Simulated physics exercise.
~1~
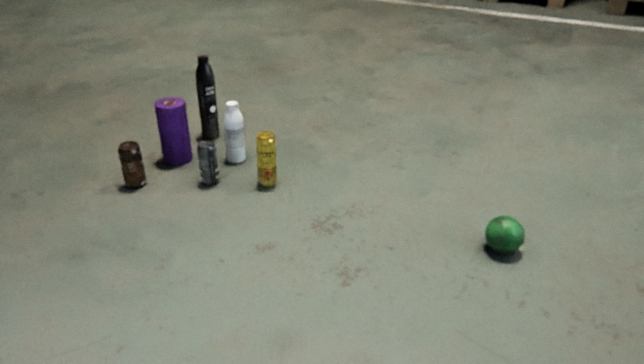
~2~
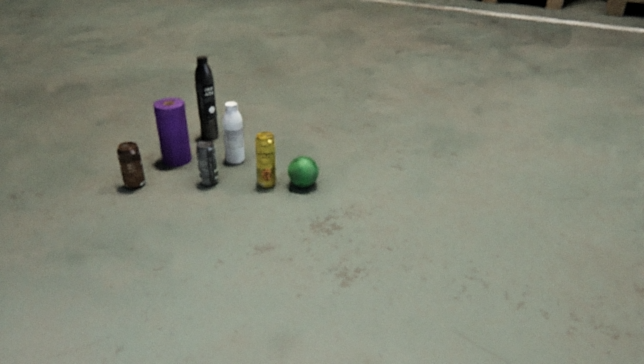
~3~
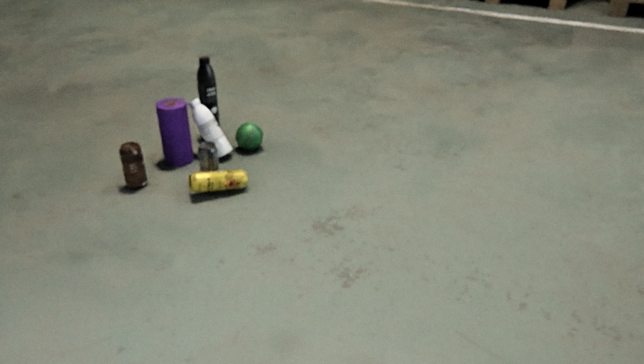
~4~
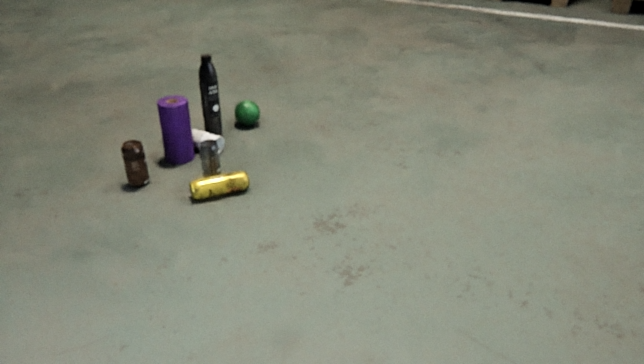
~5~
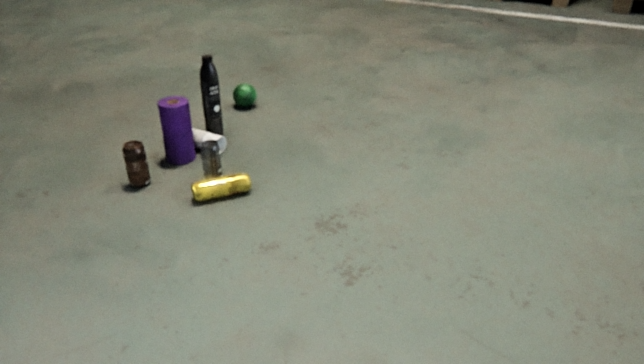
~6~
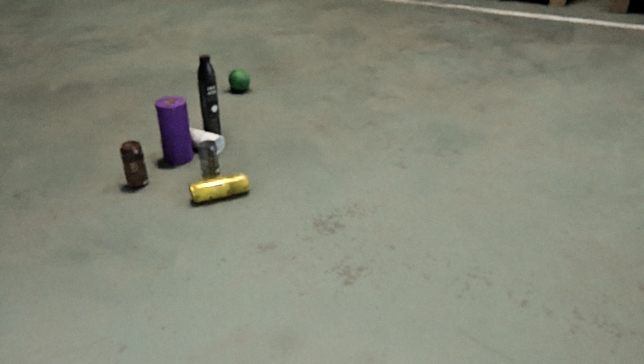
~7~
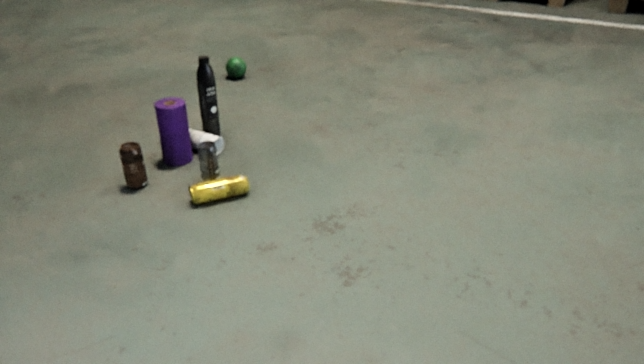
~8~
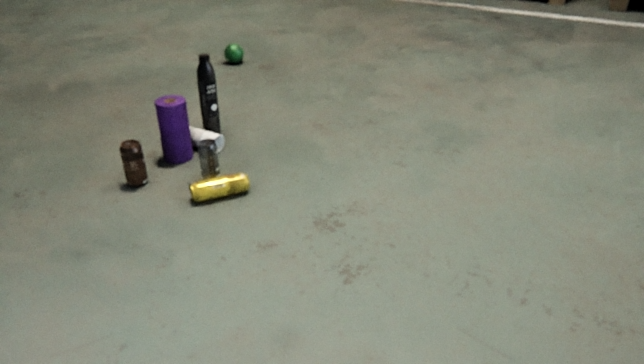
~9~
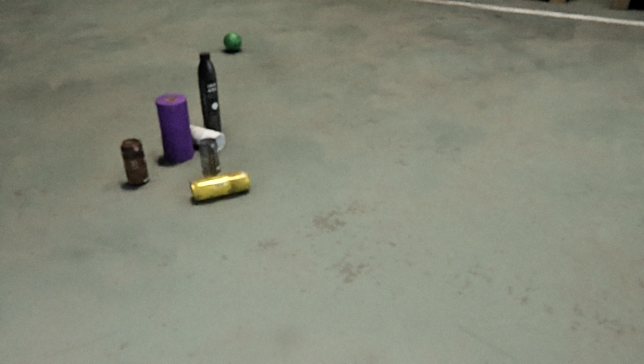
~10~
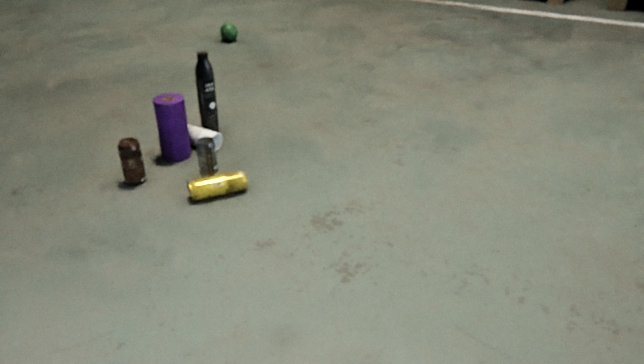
At first, a purple roll, a black bottle, a white bottle and brown, grey and yellow cans stand together on a flat floor, with a green ball off to the right. The ball rolls left until it is right beside the yellow can. Then the yellow can lies on its side, the white bottle leans over, and the ball heads away behind them. The white bottle ends up flat among the others. The ball keeps rolling toward the back, growing smaller, while the black bottle, purple roll, brown can and grey can remain standing.
